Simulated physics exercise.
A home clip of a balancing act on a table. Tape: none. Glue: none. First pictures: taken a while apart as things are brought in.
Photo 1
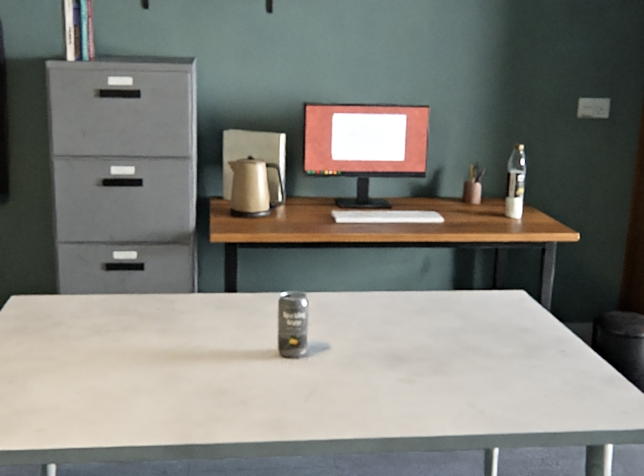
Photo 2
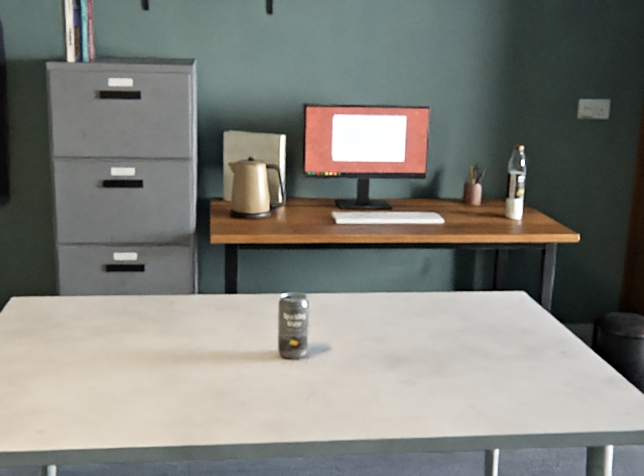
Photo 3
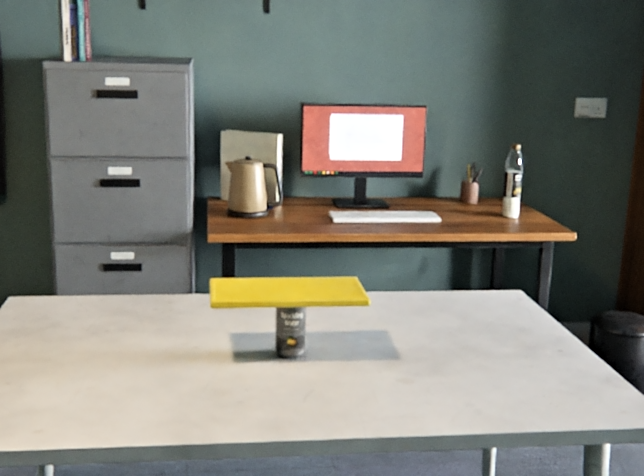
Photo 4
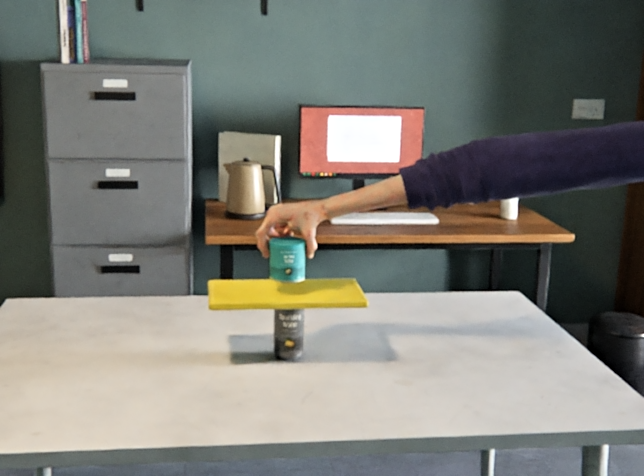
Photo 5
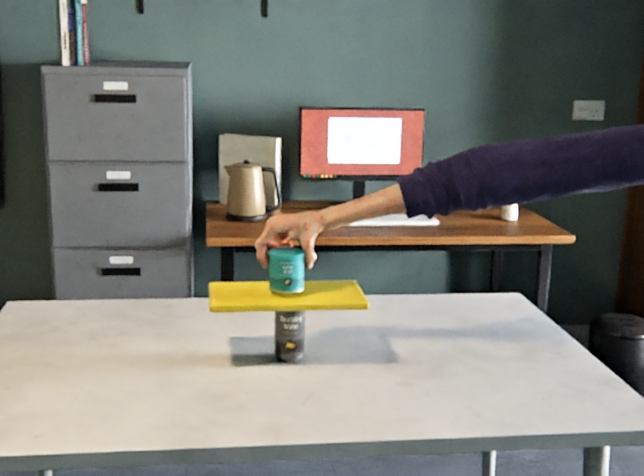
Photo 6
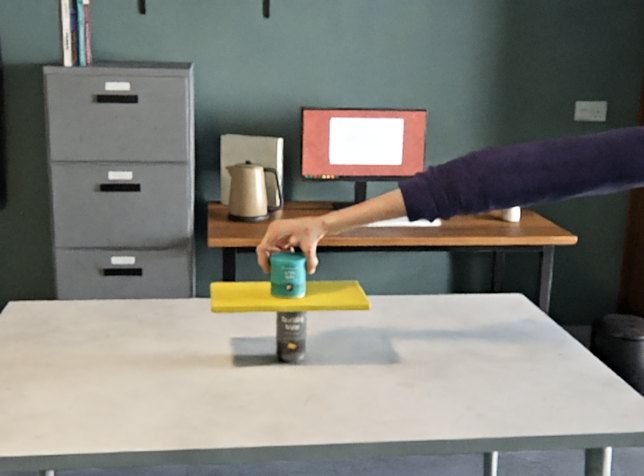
The clip opens on a dark can standing alone on a pale table, with a desk and monitor behind. A flat yellow lid then appears balanced across the can. A hand reaches in from the right, lowers a turquoise tin onto the lid above the can, and keeps hold of it.
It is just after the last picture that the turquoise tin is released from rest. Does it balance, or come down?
The stack stays intact.
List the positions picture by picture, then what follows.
In the first frame, the last thing is not in view yet.
In the second frame, the last thing is not in view yet.
In the third frame, the last thing is not in view yet; yellow lid (288, 292).
In the fourth frame, coming down; turquoise tin (287, 259); yellow lid (286, 293).
In the fifth frame, coming down; turquoise tin (286, 270); yellow lid (287, 295).
In the sixth frame, in place under the hand; turquoise tin (288, 275); yellow lid (288, 296).
Then, 0.40 s later than the last frame, all is still.
Then, 1.10 s later than the last frame, turquoise tin resting near (288, 276).
When it is over, all 3 as before. End places, in pixels of the last picture, turquoise tin near (288, 276). The stack holds.
